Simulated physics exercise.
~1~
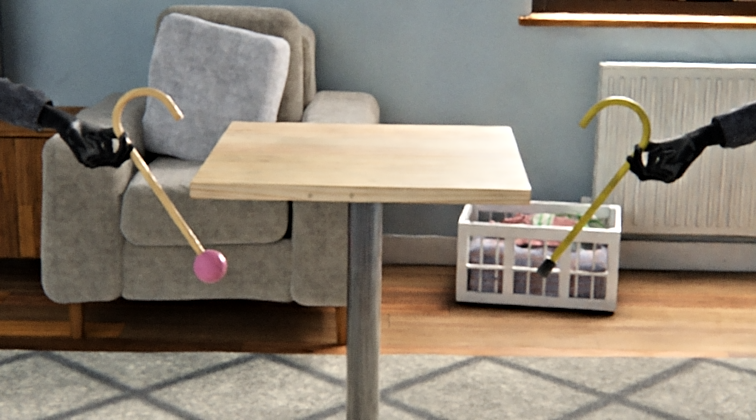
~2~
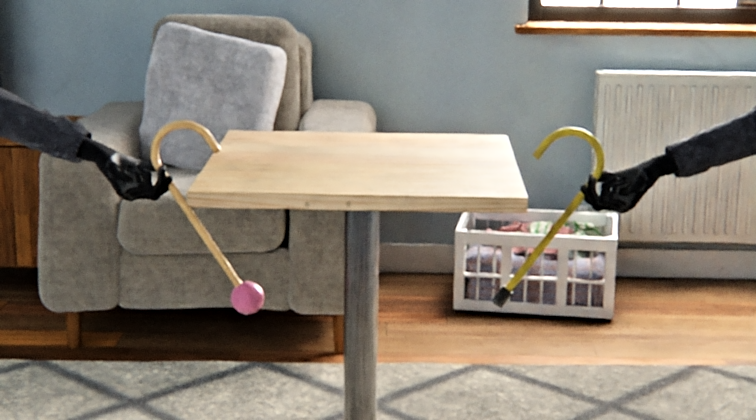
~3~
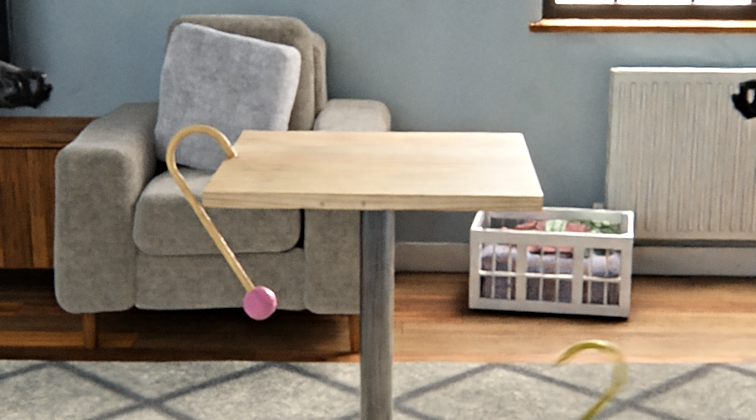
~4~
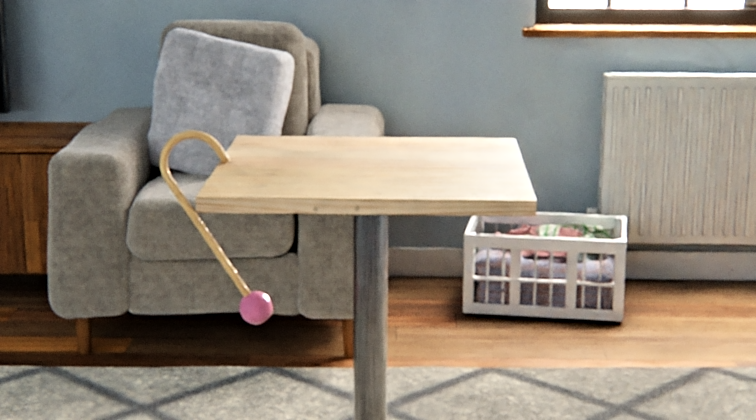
In a living room with a grey armchair, a radiator and a white crate, a pale wooden table top stands on a single post above a patterned rug. Two black-gloved hands reach in from either side, the left one holding a tan hooked stick with a pink ball at its lower end, the right one a yellow cane. They bring both hooks inward toward the table's edges, then let go and draw back. The yellow cane drops toward the floor and out of sight, while the pink-ended stick stays hooked on the left edge, hanging at a slant.
